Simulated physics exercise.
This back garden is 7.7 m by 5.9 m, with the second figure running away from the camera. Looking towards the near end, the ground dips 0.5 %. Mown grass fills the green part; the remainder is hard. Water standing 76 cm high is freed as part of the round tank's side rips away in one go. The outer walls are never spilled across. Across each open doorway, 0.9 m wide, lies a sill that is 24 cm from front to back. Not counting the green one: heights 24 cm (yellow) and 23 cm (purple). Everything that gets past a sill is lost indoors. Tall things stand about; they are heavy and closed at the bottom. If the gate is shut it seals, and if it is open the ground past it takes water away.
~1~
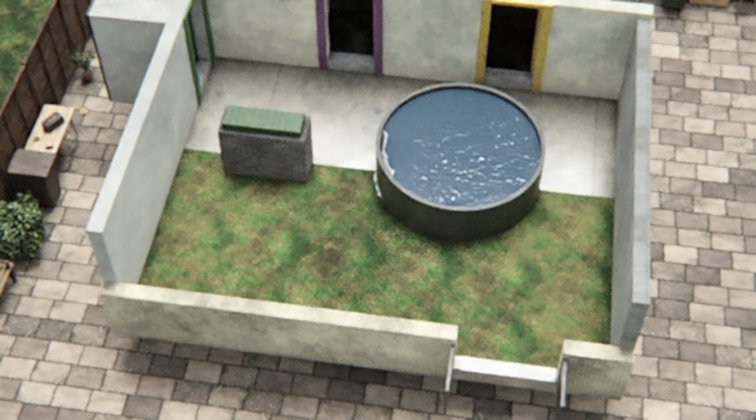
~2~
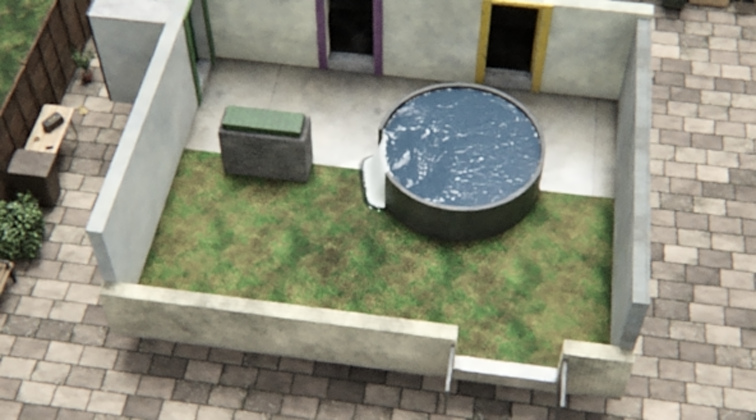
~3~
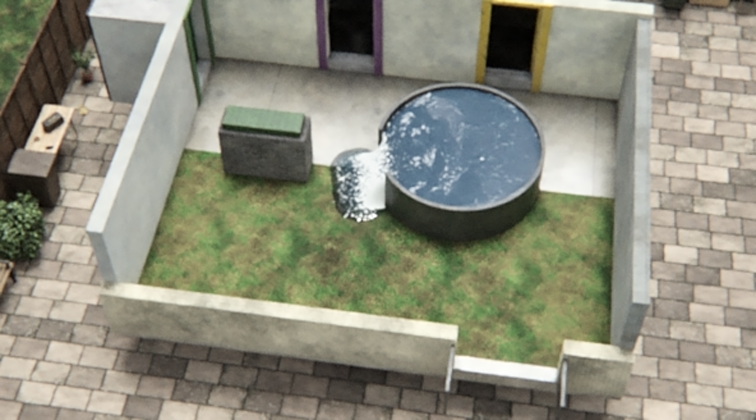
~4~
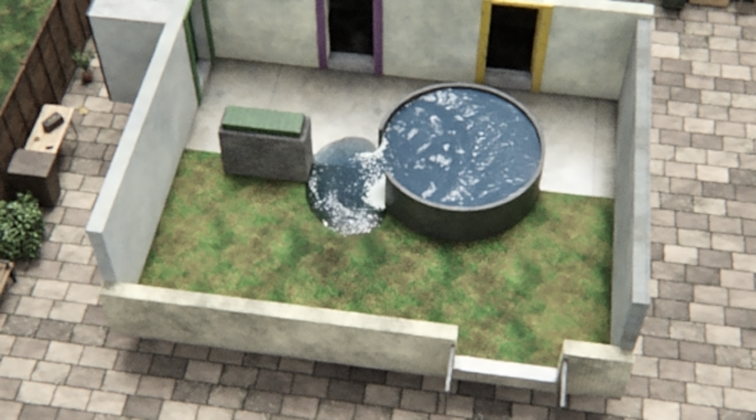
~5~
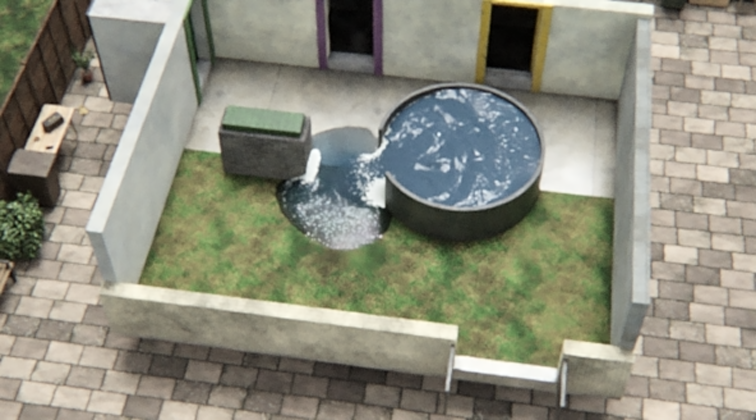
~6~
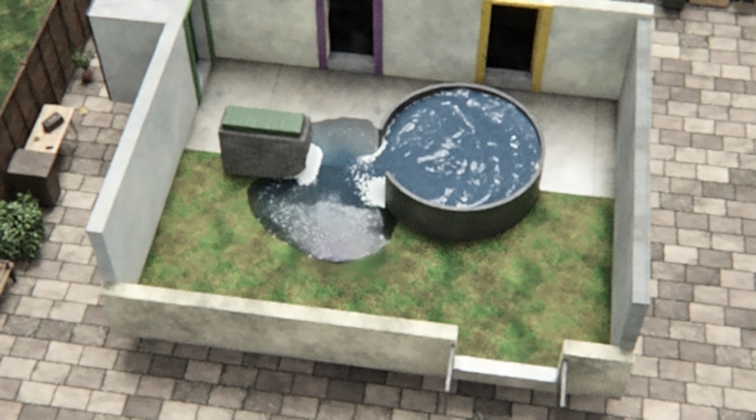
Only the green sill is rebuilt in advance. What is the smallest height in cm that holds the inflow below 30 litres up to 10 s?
At least 12.5 cm.
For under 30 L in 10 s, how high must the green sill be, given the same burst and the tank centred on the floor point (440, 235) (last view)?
About 9.5 cm.
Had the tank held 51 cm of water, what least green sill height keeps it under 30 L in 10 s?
About 7.0 cm.
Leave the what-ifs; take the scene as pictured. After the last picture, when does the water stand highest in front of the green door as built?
Roughly at 2.4 s.
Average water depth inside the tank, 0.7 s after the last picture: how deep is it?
Averaged depth comes out at about 60 cm.
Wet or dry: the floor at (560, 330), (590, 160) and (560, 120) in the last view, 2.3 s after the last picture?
Untouched; untouched; untouched.
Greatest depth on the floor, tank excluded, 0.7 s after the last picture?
About 46 cm.
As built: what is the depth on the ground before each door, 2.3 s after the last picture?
Depths, in cm - yellow: 0, purple: 12, green: 20.
Then, 0.7 s after the last picture water covers 25 % of the floor, deepest (46 cm) near (319, 176); it has not reached the green door.
Then, 2.3 s after the last picture water covers 55 % of the floor, deepest (34 cm) near (135, 294); 20 cm at the green door, 3 litres in over its 16 cm sill.
Then, 9.3 s after the last picture water covers 95 % of the floor, deepest (15 cm) near (216, 324); 11 cm at the green door, 10 litres in over its 16 cm sill.
At the green door as built, the water peaked near 20 cm, 2.3 s after the last picture.
With a sill of 10 cm, 68 litres would have come in within the 10 s; with 14 cm, 19 litres. So under 30 litres takes about 12.5 cm.
